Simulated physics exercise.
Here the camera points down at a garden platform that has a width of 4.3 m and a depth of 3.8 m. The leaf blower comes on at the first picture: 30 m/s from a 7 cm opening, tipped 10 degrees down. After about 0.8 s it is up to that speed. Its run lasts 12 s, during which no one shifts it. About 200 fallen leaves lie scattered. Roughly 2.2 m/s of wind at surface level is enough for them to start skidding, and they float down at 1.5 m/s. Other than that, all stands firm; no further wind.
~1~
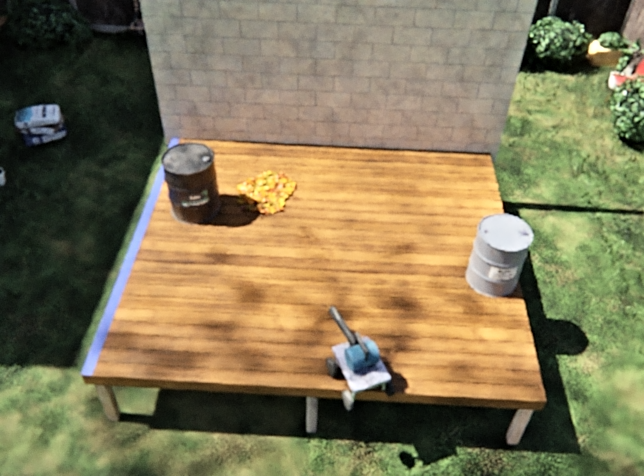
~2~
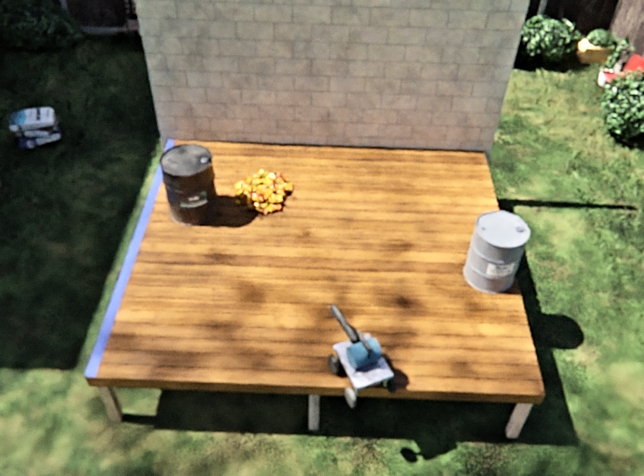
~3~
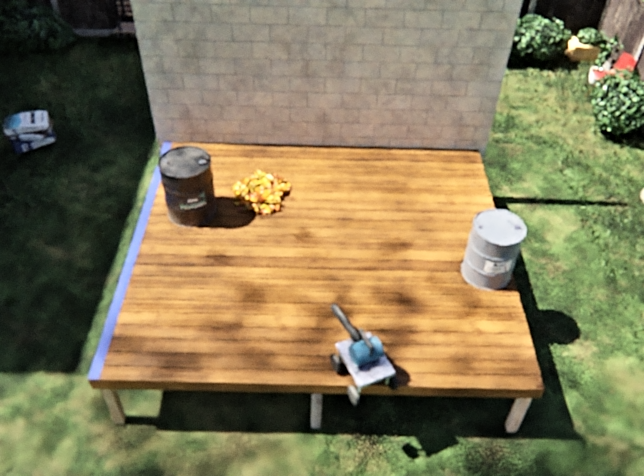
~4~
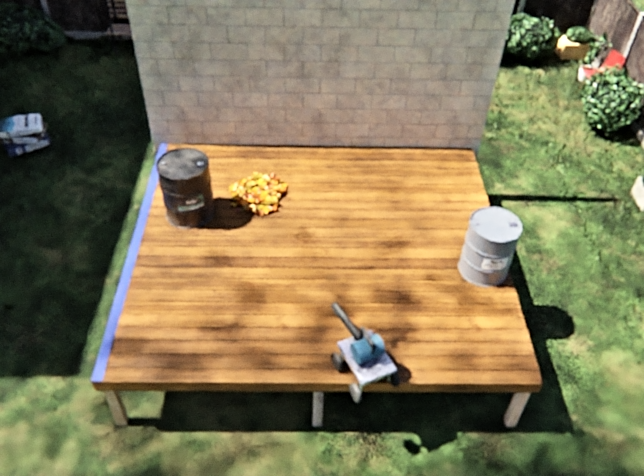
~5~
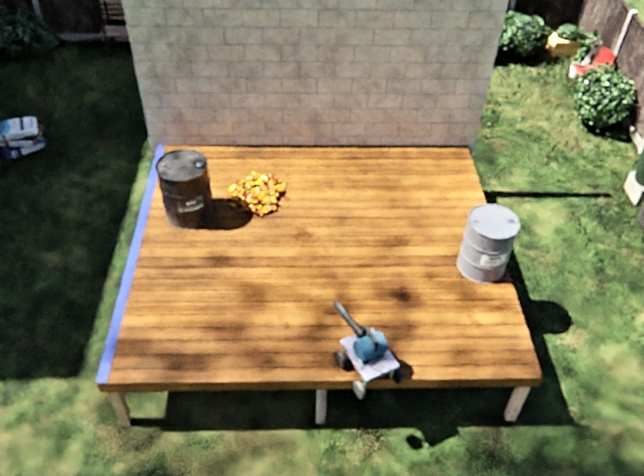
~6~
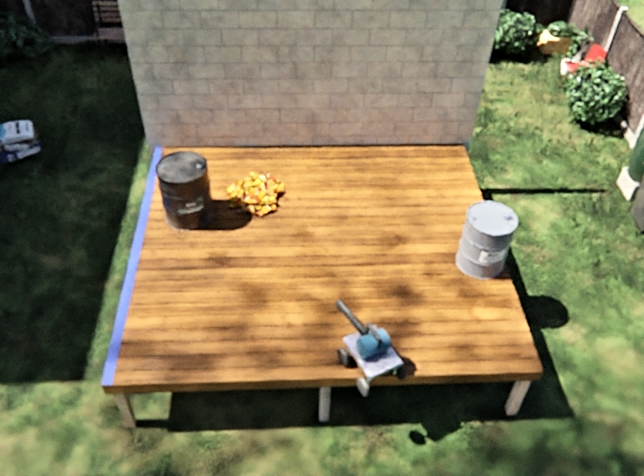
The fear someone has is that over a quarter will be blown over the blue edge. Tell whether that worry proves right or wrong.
The worry proves right.
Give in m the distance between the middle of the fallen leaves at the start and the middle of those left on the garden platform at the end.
The middle ends up about 1.0 m from the start.
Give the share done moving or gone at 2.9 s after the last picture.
The share is about 50 %.
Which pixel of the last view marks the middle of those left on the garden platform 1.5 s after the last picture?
Centre point: About (229, 145) px.
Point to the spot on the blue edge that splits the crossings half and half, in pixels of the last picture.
Close to pixel (155, 149).
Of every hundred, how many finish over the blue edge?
About 40 %.
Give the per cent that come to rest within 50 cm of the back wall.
Share: Around 60 percent.
Then, 1.5 s after the last picture, 70 % are on the move or not yet settled, 12 % are over the blue edge; the middle of those still in play is near (225, 144).
Then, 2.9 s after the last picture, 48 % are on the move or not yet settled, 24 % are over the blue edge; the middle of those still in play is near (230, 144).
Then, 5.7 s after the last picture, 34 % are on the move or not yet settled, 30 % are over the blue edge; the middle of those still in play is near (231, 146).
Then, 11.1 s after the last picture, at the end, 40 % are over the blue edge; the middle of those still in play is near (236, 144).
